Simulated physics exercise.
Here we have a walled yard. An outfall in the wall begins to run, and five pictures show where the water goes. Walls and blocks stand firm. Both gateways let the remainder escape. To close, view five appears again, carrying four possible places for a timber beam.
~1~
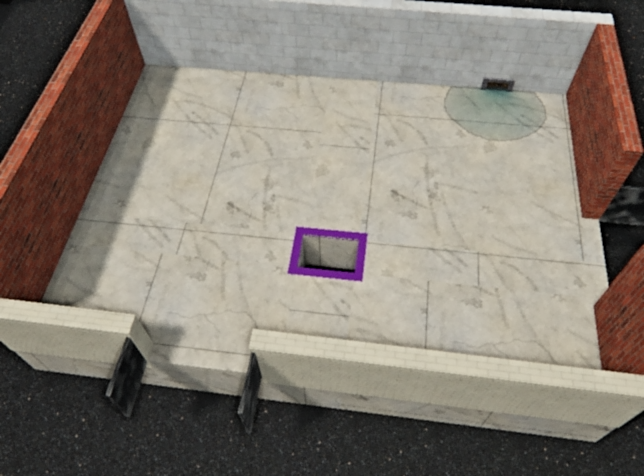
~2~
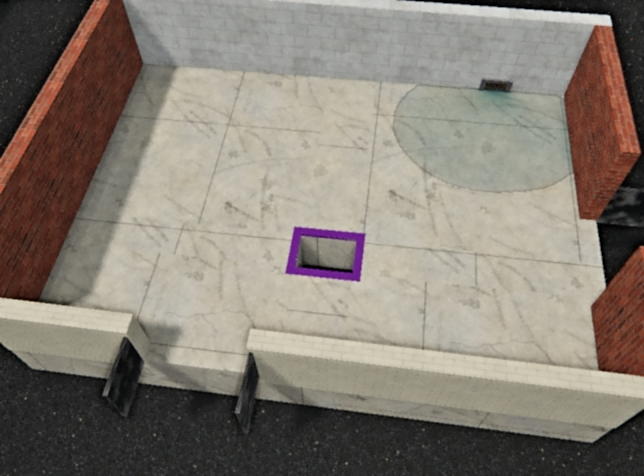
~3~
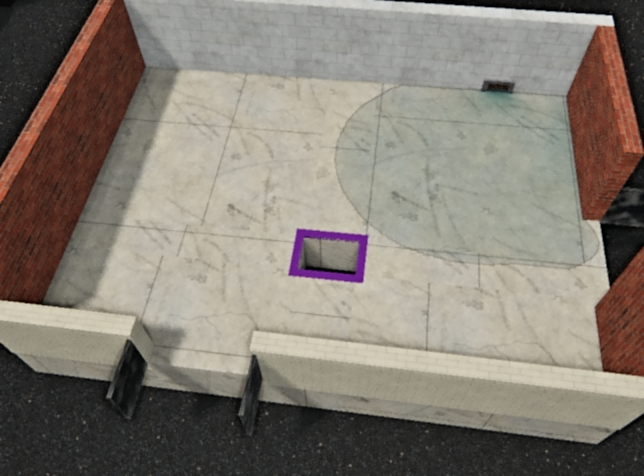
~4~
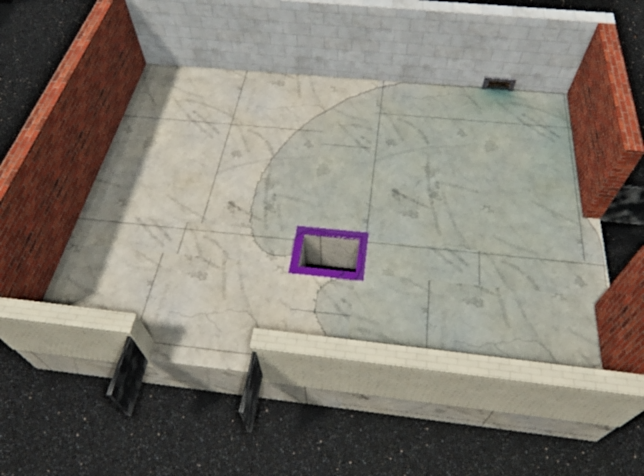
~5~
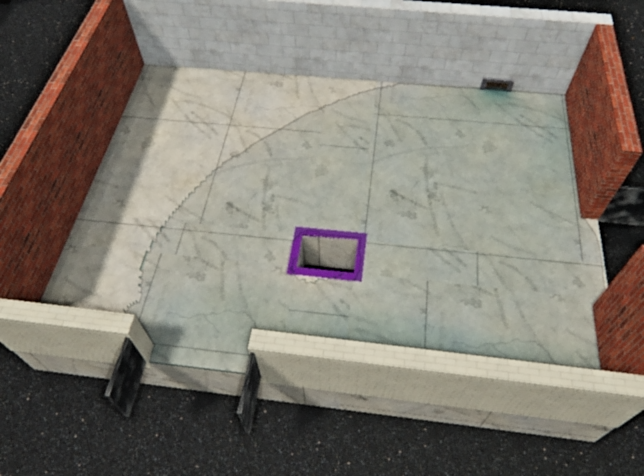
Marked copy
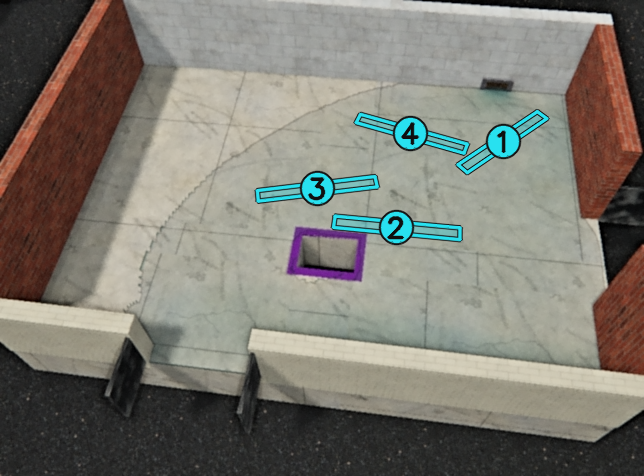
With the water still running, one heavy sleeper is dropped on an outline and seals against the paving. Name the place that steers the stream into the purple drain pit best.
Choose 1.
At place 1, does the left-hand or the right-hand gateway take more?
More leaves on the left.
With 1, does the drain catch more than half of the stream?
No, it does not.
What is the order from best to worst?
The order is 1, 3, 4, 2.
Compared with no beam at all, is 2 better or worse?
Place 2 is worse.
On the marked copy, 1 from (462, 168) to (542, 115); 2 from (334, 221) to (459, 233); 3 from (257, 195) to (376, 181); 4 from (358, 118) to (465, 148).
With 1, about 31 % of the stream goes into the purple drain pit, about 68 % out by the gates.
With 2, about 5 % of the stream goes into the purple drain pit, about 94 % out by the gates.
With 3, about 18 % of the stream goes into the purple drain pit, about 81 % out by the gates.
With 4, about 9 % of the stream goes into the purple drain pit, about 91 % out by the gates.
